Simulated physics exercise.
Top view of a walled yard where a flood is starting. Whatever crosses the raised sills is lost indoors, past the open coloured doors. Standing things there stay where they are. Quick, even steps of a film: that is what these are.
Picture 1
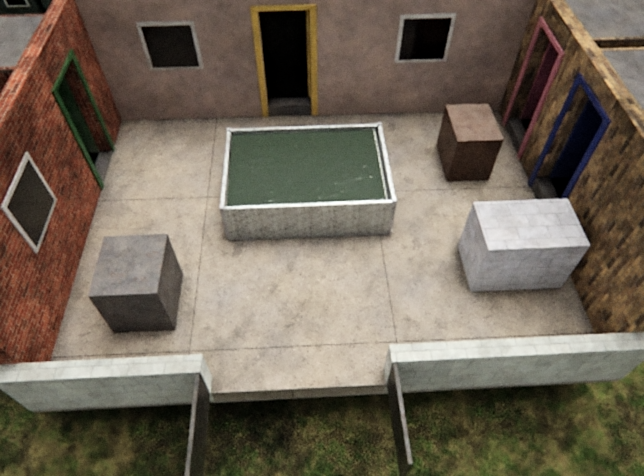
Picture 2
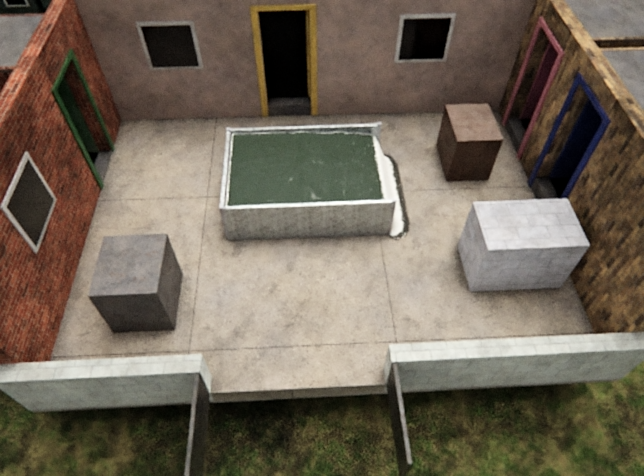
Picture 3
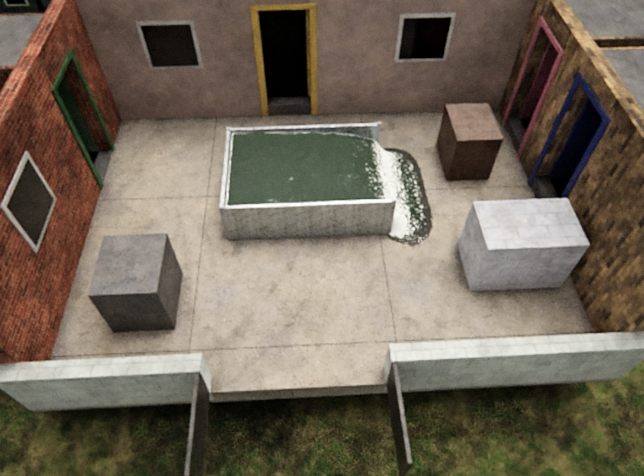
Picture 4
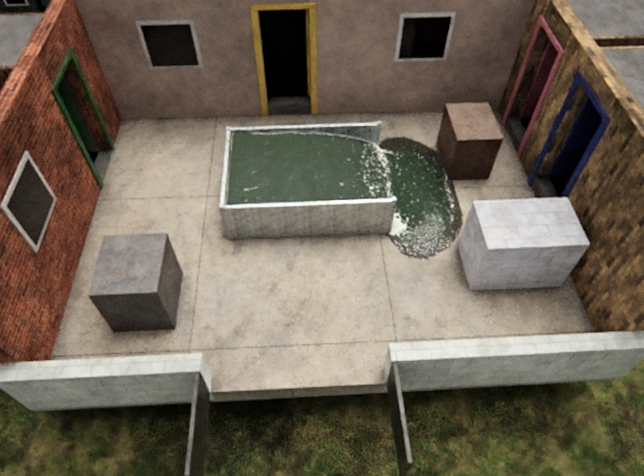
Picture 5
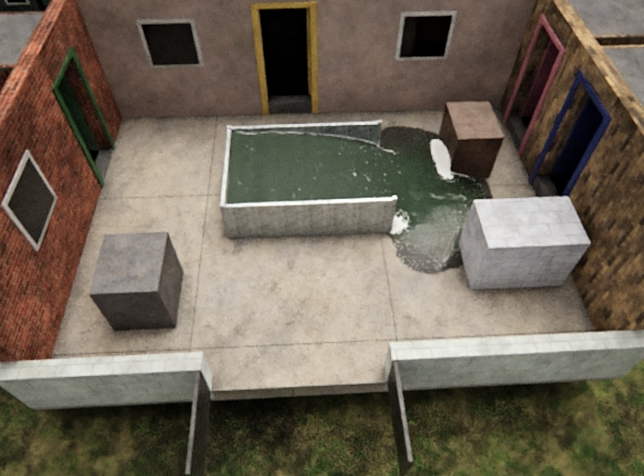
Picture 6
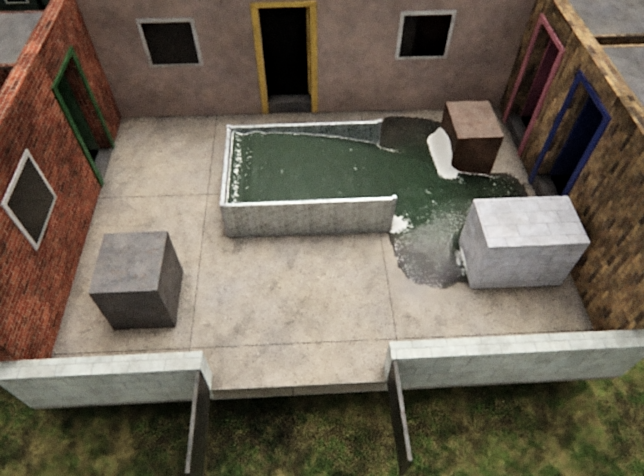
Green water poured out of the right end of a raised tank in a walled yard, then spread across the paving, reaching the brown block and the white block and flowing between them.
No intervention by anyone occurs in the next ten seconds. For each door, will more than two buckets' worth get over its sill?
As I see it, I expect the blue door to see over two buckets; I expect the green door to see over two buckets; I expect the pink door to see over two buckets; I expect the yellow door to see two buckets at most.
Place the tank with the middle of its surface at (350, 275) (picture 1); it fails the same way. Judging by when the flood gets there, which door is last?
Note: The one in green.
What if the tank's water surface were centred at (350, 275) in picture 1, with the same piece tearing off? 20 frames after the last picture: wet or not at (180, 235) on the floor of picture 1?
Spot check: Left dry.
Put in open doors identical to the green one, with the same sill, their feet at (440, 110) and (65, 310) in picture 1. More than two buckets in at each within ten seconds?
Tops it; comes up short.
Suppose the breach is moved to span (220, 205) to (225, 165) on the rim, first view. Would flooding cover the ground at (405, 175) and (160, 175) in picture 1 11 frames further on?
First place still bare, second place drenched.
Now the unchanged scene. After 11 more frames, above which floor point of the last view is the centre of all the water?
I'd put my finger on (399, 189).
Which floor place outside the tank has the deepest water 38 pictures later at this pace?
I'd mark about pixel (122, 119).
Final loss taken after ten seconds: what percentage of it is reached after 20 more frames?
Result, approximate: 40 per cent.
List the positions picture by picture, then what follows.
The open tank at (307, 167) is whole and still, in the first picture.
Water pours out at (382, 182) and has run to (393, 236), in the second picture.
Water pours out at (381, 184) and has run to (412, 240), in the third picture.
The front is at (432, 251), out from the gap at (381, 184), in the fourth picture.
The front is at a hidden place, out from the gap at (382, 184), in the fifth picture.
The front is at a hidden place, out from the gap at (381, 183), in the sixth picture.
A moment on, water covers 25 % of the floor; the blue door over two buckets in, the green door not reached, the pink door wet at the sill, nothing in, the yellow door not reached.
Next, water covers 35 % of the floor; the blue door far over two buckets in, the green door not reached, the pink door wet at the sill, nothing in, the yellow door not reached.
Then, water covers 50 % of the floor; the blue door far over two buckets in, the green door not reached, the pink door over two buckets in, the yellow door wet at the sill, nothing in.
Later, water covers 85 % of the floor; the blue door far over two buckets in, the green door under two buckets in, the pink door far over two buckets in, the yellow door wet at the sill, nothing in.
In the end, water covers 100 % of the floor; the blue door far over two buckets in, the green door far over two buckets in, the pink door far over two buckets in, the yellow door wet at the sill, nothing in.
